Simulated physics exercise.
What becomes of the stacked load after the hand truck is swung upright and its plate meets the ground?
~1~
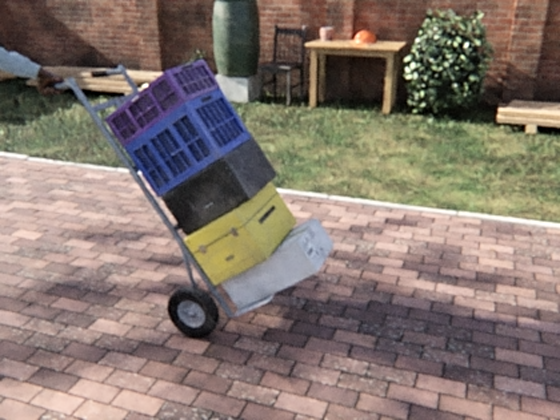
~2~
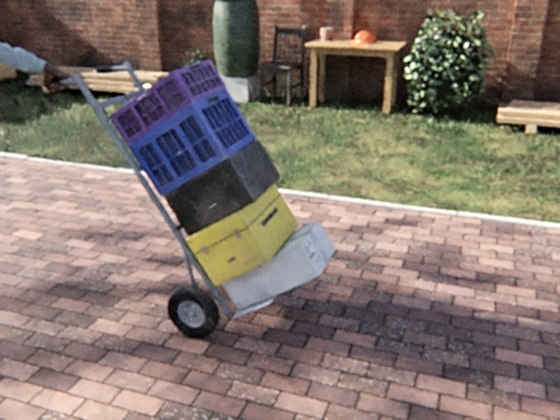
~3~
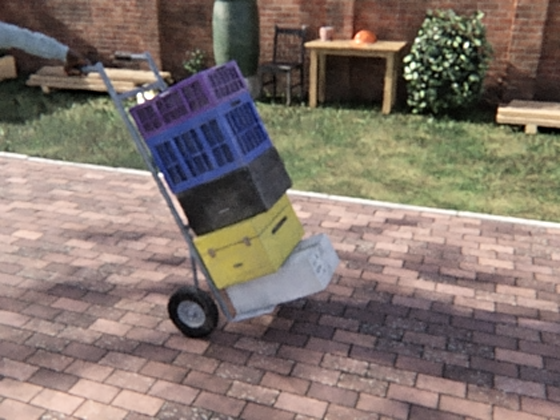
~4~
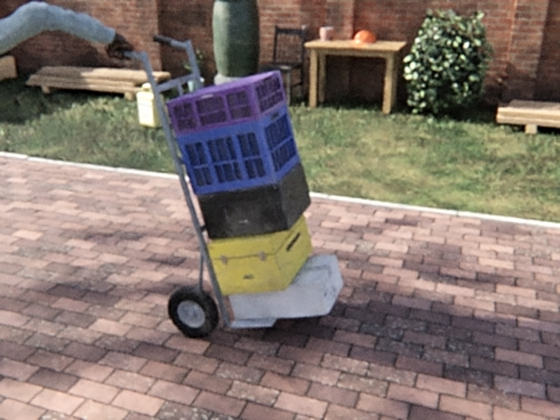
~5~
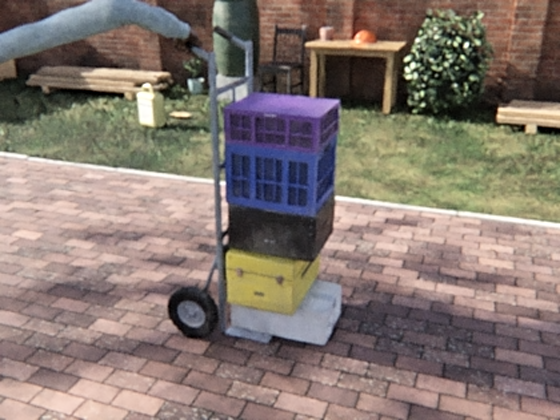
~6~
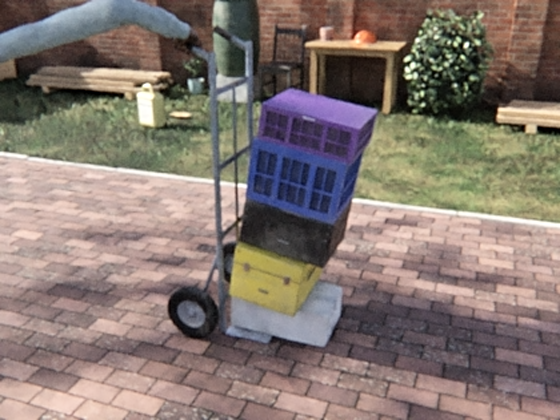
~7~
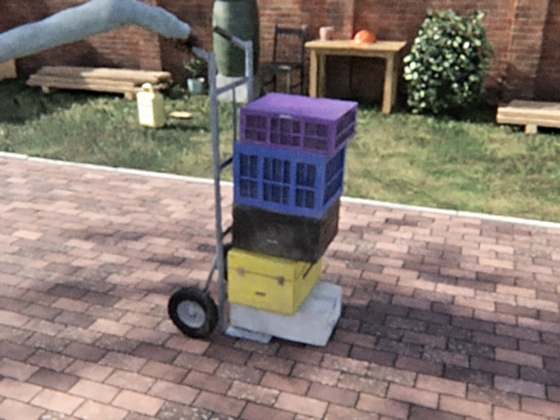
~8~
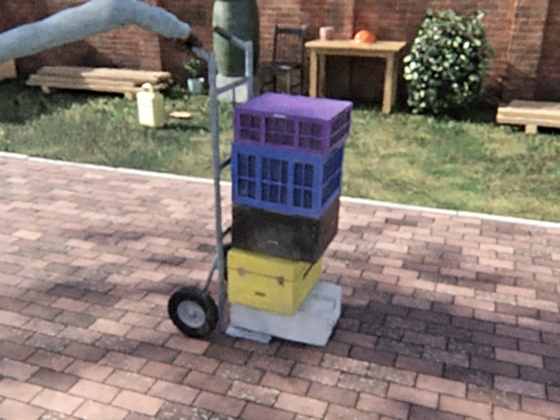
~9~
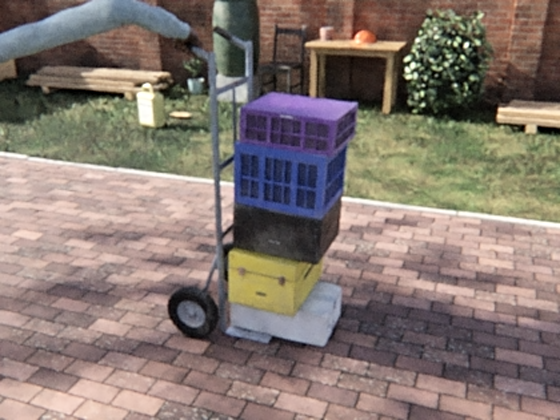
Nothing falls off or ends up on its side. The upper boxes tip forward and rock back, and the whole stack stays standing on the truck.
